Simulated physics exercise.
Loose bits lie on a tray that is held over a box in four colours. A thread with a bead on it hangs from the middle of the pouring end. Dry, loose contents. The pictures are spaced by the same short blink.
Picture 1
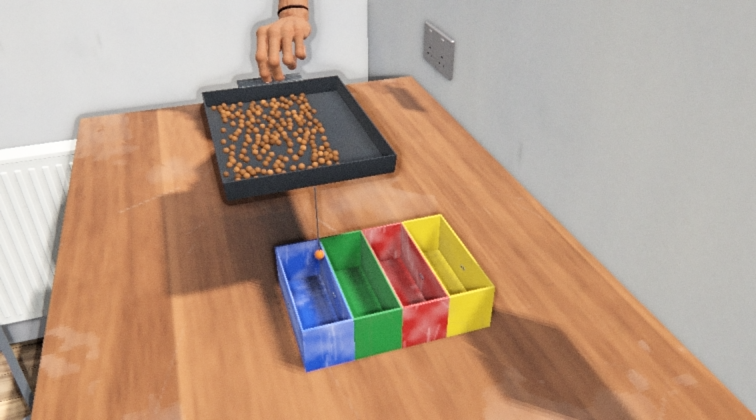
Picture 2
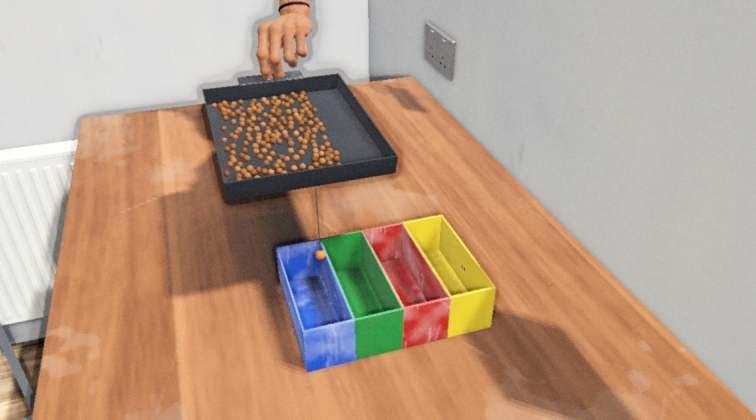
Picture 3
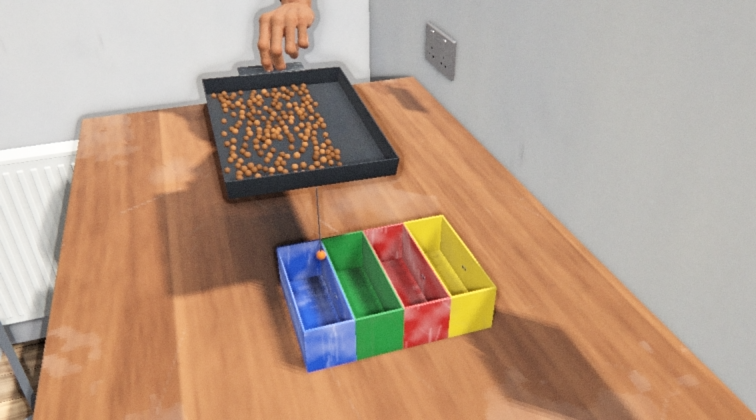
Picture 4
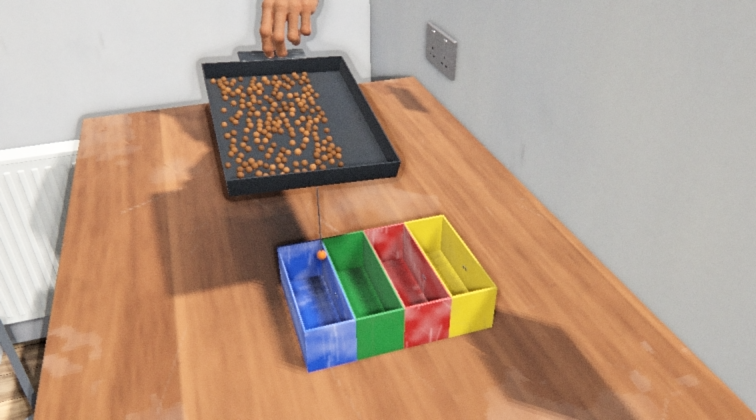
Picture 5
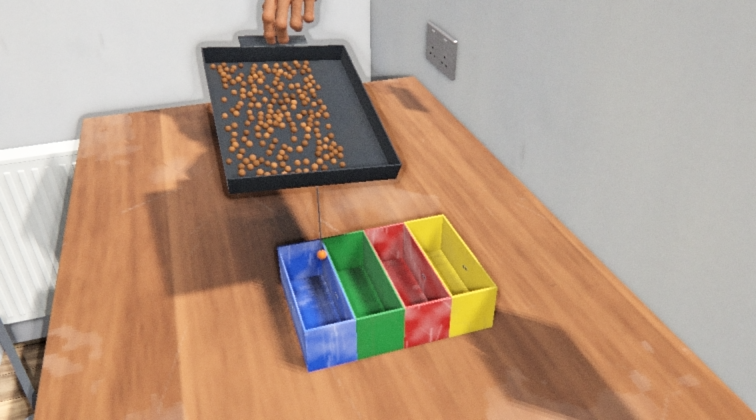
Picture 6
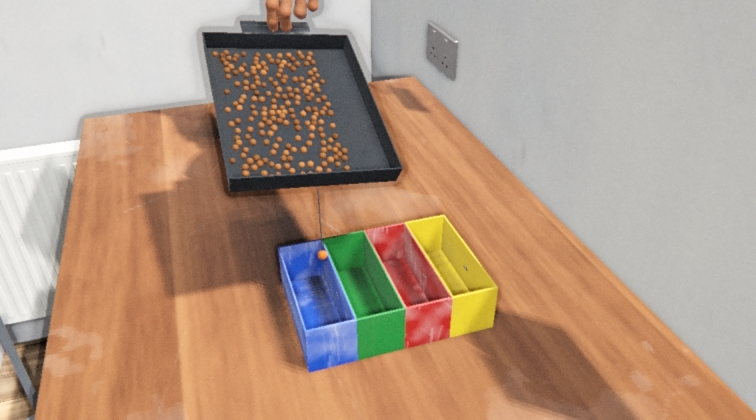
At the start, a hand holds a dark tray of small orange-brown balls level above a box with blue, green, red and yellow compartments, a bead hanging on a thread. The hand then raises the far end, tilting the tray toward the box, and the balls shift slightly and spread out.
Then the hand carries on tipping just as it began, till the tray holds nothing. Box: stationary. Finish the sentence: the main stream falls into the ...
... Red cell.
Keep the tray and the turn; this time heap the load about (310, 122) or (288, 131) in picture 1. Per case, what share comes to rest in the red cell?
From the first start you get 80 in a hundred, from the second 80 in a hundred.
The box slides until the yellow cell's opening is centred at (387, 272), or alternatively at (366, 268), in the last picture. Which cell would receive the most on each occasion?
Going by the two tries in order: That yellow cell, then yellow.
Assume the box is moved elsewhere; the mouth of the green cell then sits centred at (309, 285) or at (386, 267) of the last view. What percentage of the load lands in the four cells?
First placement near 90 percent, second near 100 percent.
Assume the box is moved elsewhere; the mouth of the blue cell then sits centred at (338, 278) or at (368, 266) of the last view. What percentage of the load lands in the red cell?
Around 20 % followed by around 0 %.
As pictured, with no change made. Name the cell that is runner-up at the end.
Just behind the top cell comes the green one.
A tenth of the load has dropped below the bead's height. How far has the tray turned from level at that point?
Near 70 degrees.
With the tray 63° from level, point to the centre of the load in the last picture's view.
Near (360, 172).
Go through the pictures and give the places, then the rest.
In the first frame, corners of the pouring end (225, 182) and (394, 154), level; middle of the load (277, 136), cereal balls; bead on its thread (320, 255); blue cell (329, 342); green cell (378, 330); red cell (425, 319); yellow cell (470, 308).
In the second frame, corners of the pouring end (226, 182) and (395, 155), level; middle of the load (278, 135).
In the third frame, corners of the pouring end (227, 181) and (397, 158), tipped barely, lowest at the right corner; middle of the load (279, 130).
In the fourth frame, corners of the pouring end (229, 179) and (398, 161), tipped a little, lowest at the right corner; middle of the load (279, 123).
In the fifth frame, corners of the pouring end (230, 178) and (399, 164), tipped clearly, lowest at the right corner; middle of the load (281, 116).
In the sixth frame, corners of the pouring end (232, 177) and (400, 167), tipped clearly, lowest at the right corner; middle of the load (284, 112), the larger part on the move; blue cell (332, 342); green cell (381, 330); red cell (428, 319); yellow cell (473, 308).
Just after the last frame, tray tipped steeply; the larger part on the tray; just a few in the red cell; just a few in the yellow cell; just a few in the green cell; about a tenth falling or outside the box.
A moment on, tray tipped past a quarter turn; the larger part on the tray; about a tenth in the red cell; just a few in the yellow cell; just a few in the green cell; just a few in the blue cell; about a tenth falling or outside the box.
Further on, tray tipped past a quarter turn; roughly two thirds in the red cell; roughly a quarter in the green cell; about a tenth in the blue cell; just a few in the yellow cell; just a few falling or outside the box.
When it is over, tray tipped past a quarter turn; roughly two thirds in the red cell; roughly a quarter in the green cell; about a tenth in the blue cell; just a few in the yellow cell; just a few outside the box.
